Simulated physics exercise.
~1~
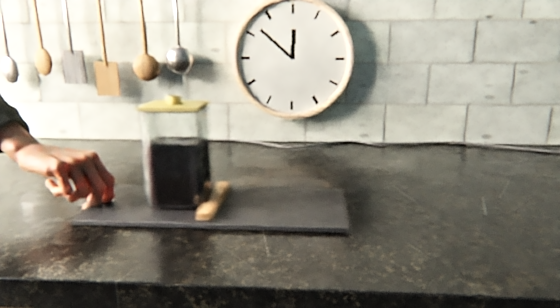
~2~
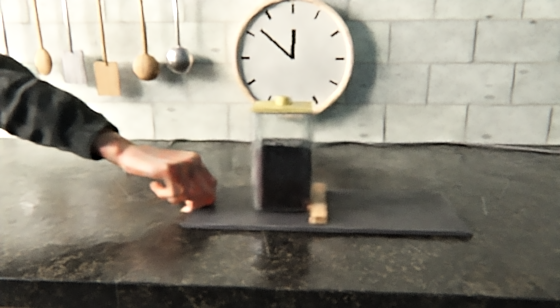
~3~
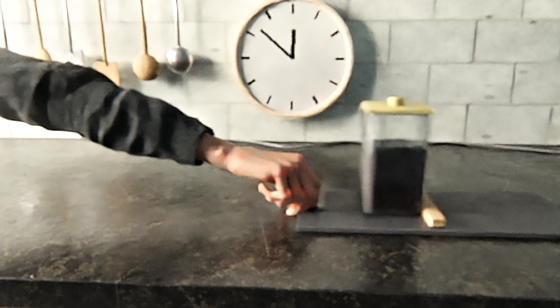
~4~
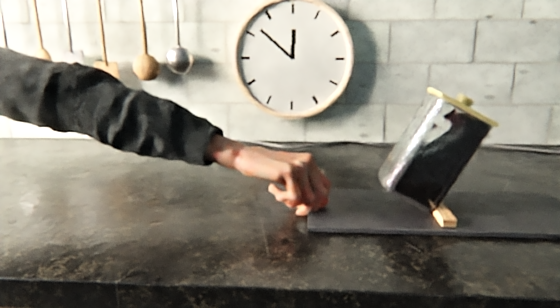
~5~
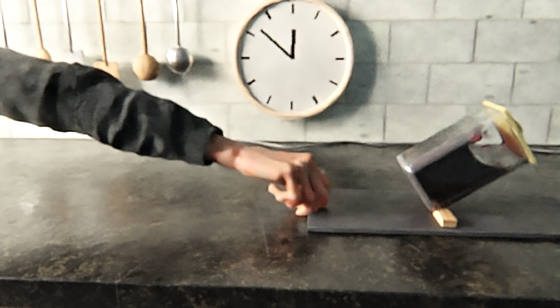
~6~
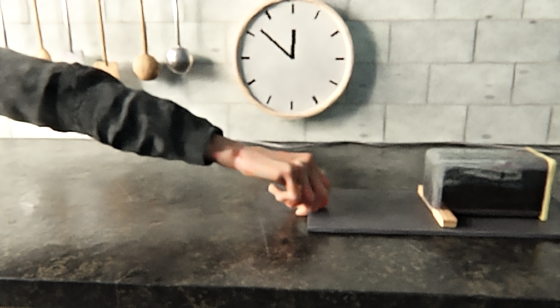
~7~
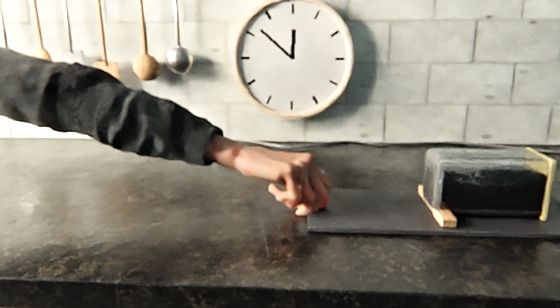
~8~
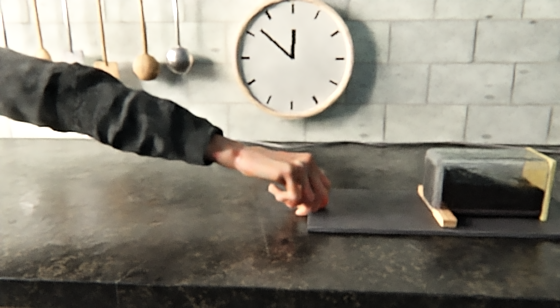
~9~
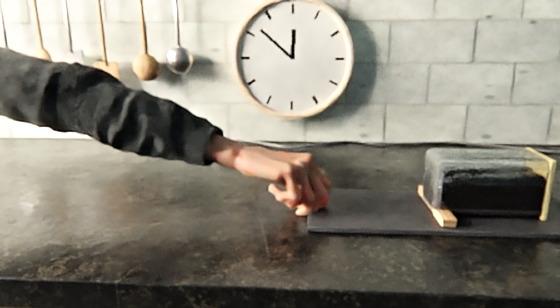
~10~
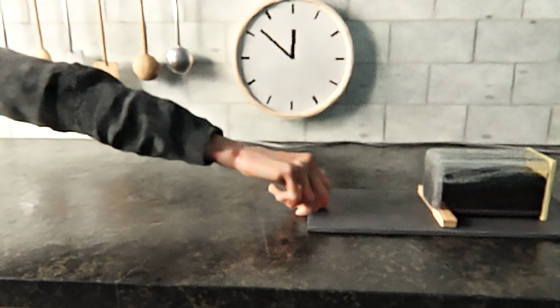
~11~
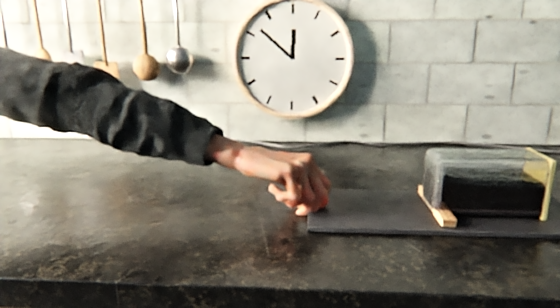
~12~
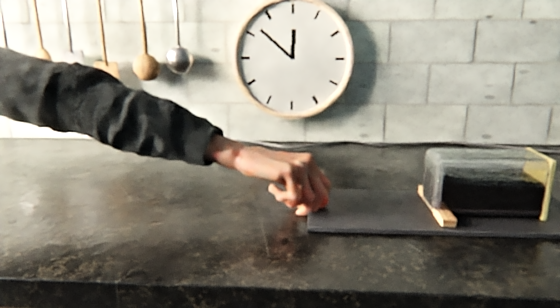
A square bottle slides right on a hand-moved board, tips over the batten and lies flat.
